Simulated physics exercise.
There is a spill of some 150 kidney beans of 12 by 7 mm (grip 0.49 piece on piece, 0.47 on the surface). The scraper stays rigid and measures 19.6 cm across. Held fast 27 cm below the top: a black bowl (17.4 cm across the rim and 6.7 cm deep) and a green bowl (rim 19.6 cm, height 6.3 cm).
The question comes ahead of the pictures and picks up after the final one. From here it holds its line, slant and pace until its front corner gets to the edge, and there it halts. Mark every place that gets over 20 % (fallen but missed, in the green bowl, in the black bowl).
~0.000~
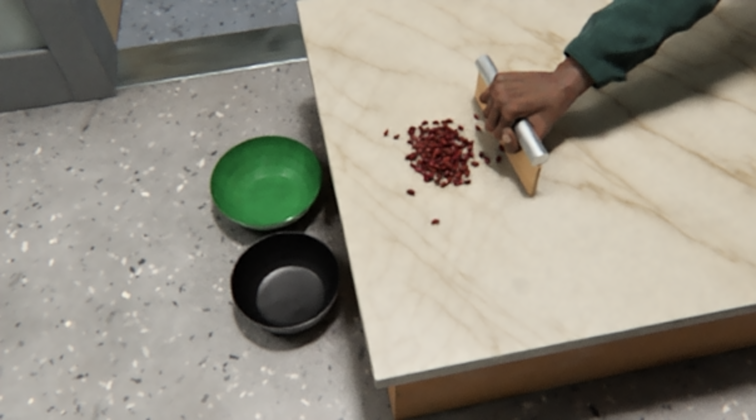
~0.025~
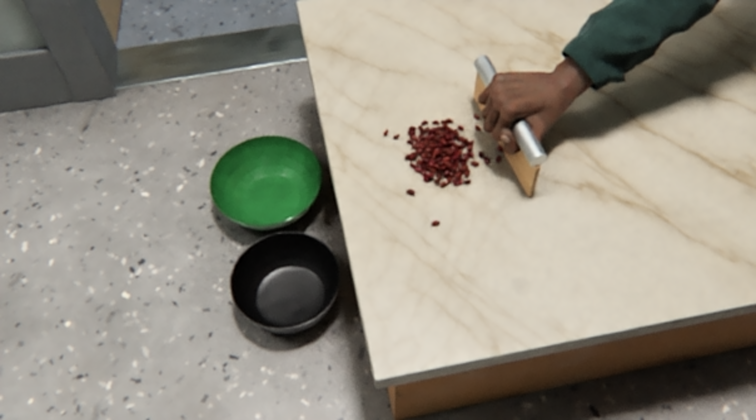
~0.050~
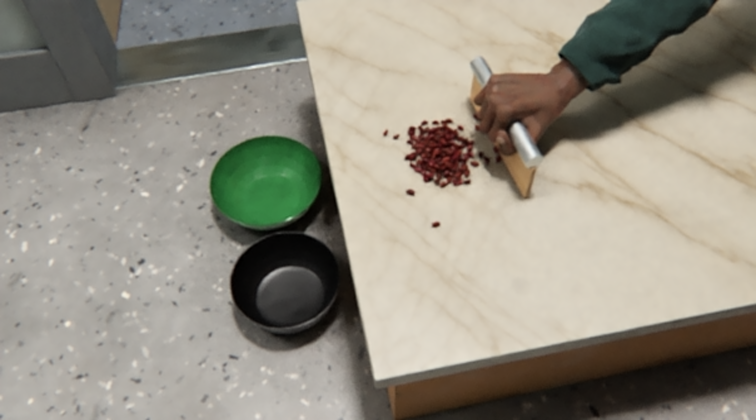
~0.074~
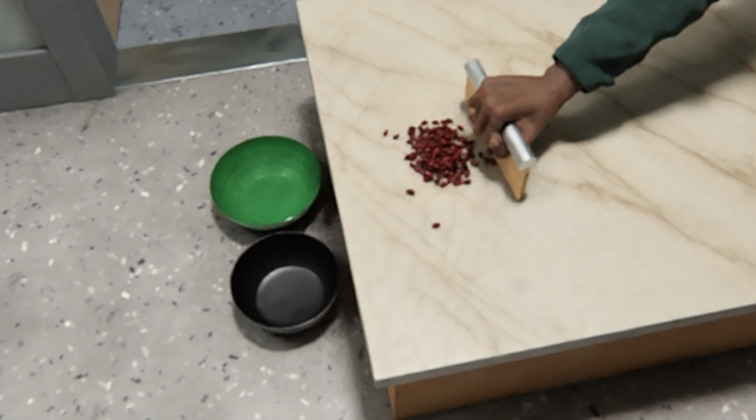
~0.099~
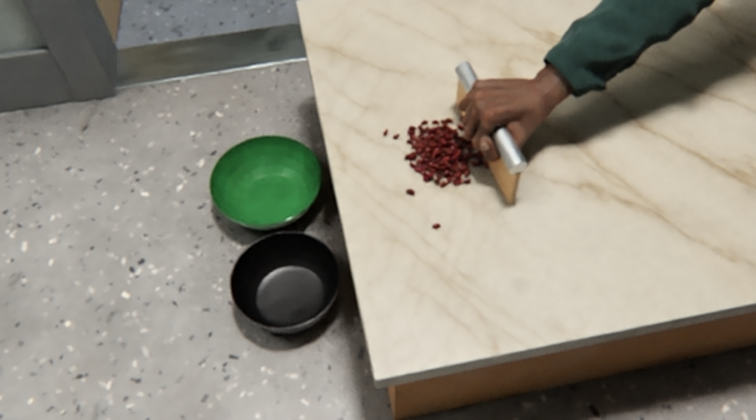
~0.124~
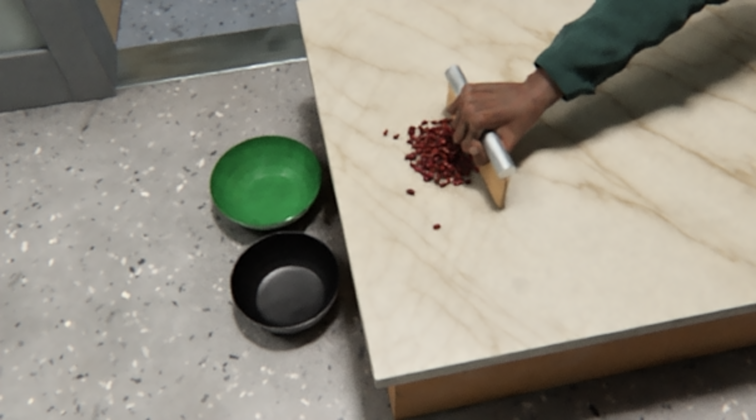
Fallen but missed: Below; in the green bowl: Below; in the black bowl: Above.
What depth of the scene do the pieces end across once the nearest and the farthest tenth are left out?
It works out at some 10 centimetres.
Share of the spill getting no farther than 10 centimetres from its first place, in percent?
I'd guess close to 0 per cent.
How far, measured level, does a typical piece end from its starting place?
Roughly 28 cm.
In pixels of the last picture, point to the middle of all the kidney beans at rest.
At about (277, 299).
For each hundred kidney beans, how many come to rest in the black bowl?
Around 80 in a hundred.
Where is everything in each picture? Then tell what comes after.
The first picture shows scraper from (538, 170) to (481, 72); moved 0.0 cm; 0 pieces shifted; middle of the spill at (439, 146); black bowl at (285, 278); green bowl at (266, 178).
The second picture shows scraper from (536, 171) to (480, 72); moved 0.2 cm; 0 pieces shifted; middle of the spill at (438, 146).
The third picture shows scraper from (532, 173) to (476, 73); moved 0.8 cm; 1 pieces shifted; middle of the spill at (438, 146).
The fourth picture shows scraper from (525, 175) to (470, 75); moved 1.8 cm; 4 pieces shifted; middle of the spill at (438, 146).
The fifth picture shows scraper from (516, 179) to (461, 78); moved 3.2 cm; 7 pieces shifted; middle of the spill at (438, 146).
The sixth picture shows scraper from (505, 183) to (452, 82); moved 4.8 cm; 38 pieces shifted; middle of the spill at (438, 146); black bowl at (285, 278); green bowl at (266, 178). Its speed is about 0.64 m/s, heading 13 degrees towards the viewer.
After 0.32 s, scraper 17 cm from its start, spill 16 cm wide; still on top 100 %.
Then, at 0.51 s, scraper 24 cm from its start, spill 19 cm wide; off the edge, not caught 85 %, still on top 15 %.
After 0.67 s, scraper 24 cm from its start, spill 21 cm wide; black bowl 80 %, green bowl 5 %, off the edge, not caught 10 %, still on top 5 %.
In the end, at 3.0 s, black bowl 80 %, green bowl 5 %, fallen but missed 10 %, still on top 5 %.
